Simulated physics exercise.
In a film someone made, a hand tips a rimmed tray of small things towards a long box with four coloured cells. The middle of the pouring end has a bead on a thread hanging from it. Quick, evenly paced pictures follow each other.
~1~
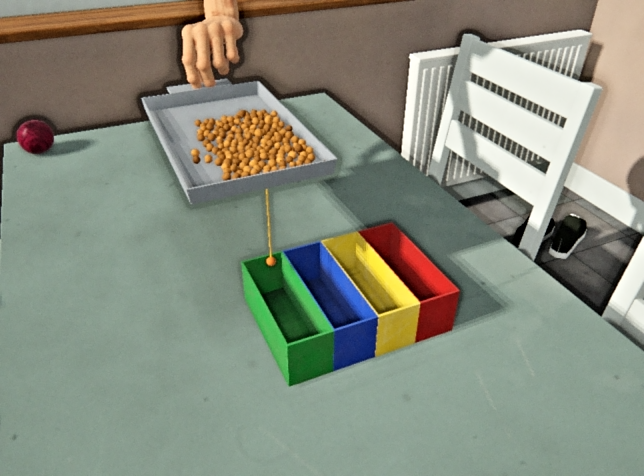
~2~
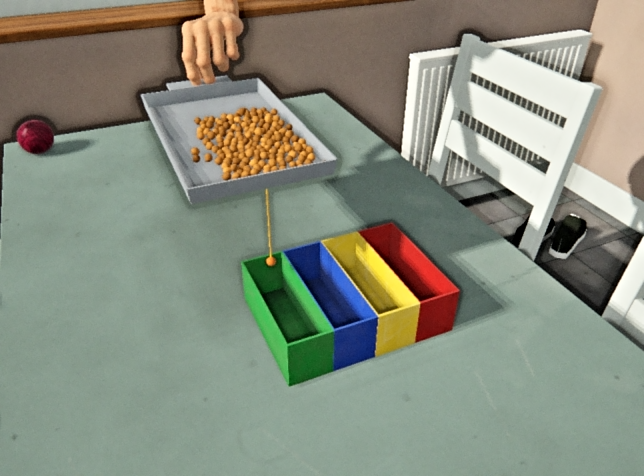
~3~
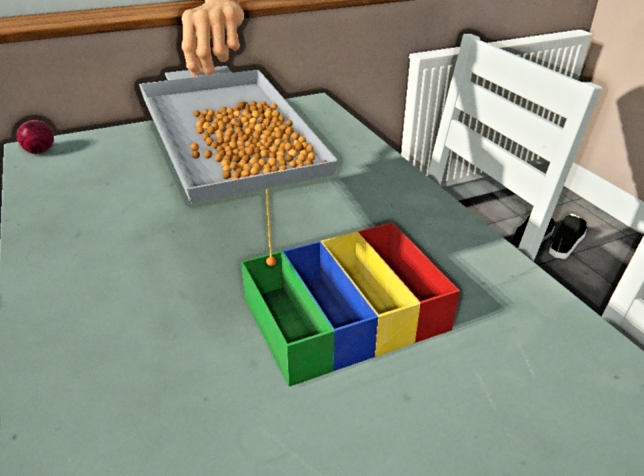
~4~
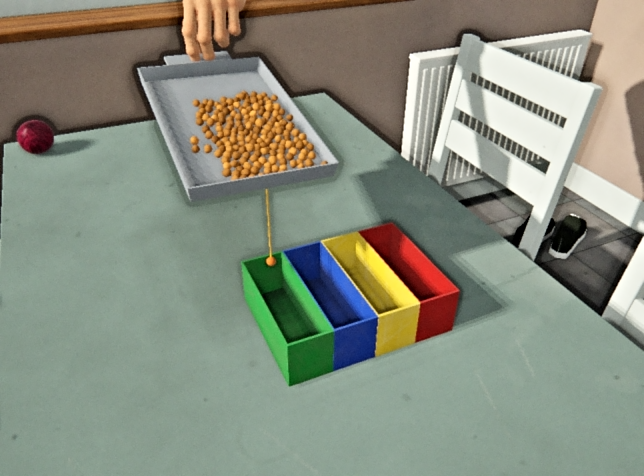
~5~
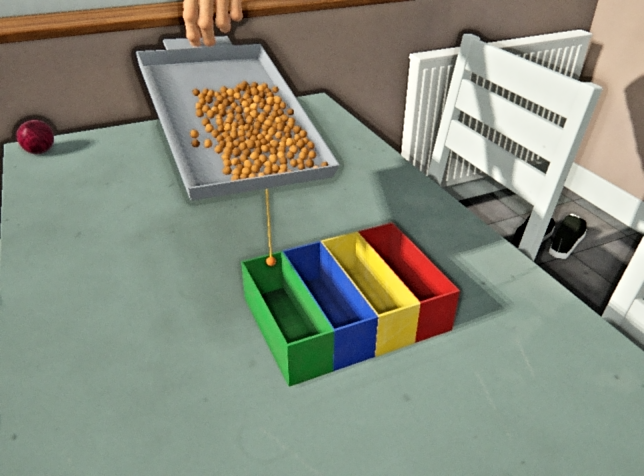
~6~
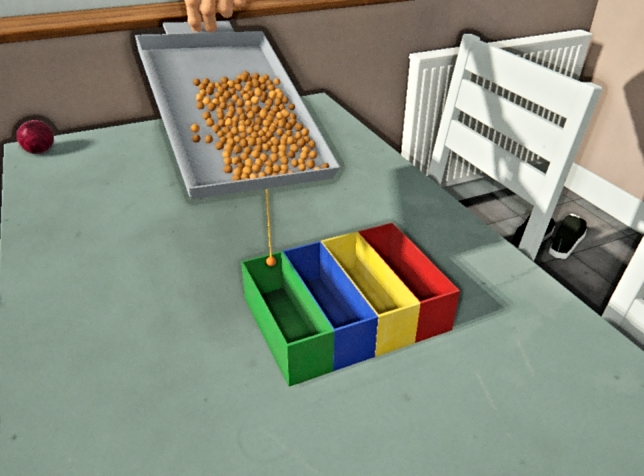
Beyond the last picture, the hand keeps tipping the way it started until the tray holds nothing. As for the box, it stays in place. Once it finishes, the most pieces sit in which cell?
In the blue cell.
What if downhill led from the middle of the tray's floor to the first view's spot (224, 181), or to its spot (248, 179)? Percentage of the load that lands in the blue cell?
Near 0 % and, after that, 30 %.
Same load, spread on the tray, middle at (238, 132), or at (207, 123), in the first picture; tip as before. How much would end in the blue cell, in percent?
Close to 40 and close to 50 per cent.
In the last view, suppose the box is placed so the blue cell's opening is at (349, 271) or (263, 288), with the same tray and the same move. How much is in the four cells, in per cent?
Some 80 percent, followed by some 100 percent.
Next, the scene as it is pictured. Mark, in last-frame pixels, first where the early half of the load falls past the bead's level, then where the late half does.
At (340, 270) for the first part, then at (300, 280) for the others.
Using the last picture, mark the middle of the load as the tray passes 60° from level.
I'd put it at about (283, 131).
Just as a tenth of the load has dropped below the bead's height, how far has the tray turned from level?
110° or so.
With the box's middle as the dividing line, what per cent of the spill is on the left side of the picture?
About 90 percent of the spill.
Soon, tray tipped steeply; nearly all on the tray; a stray few falling or outside the box.
A while on, tray tipped right over; nearly all on the tray; a stray few in the yellow cell; a stray few in the blue cell.
Towards the end, tray tipped past a quarter turn; about half in the blue cell; about a quarter in the yellow cell; about a quarter in the green cell; a small part falling or outside the box.
Finally, tray tipped past a quarter turn; about half in the blue cell; about a quarter in the yellow cell; about a quarter in the green cell; none in the red cell; a small part outside the box.
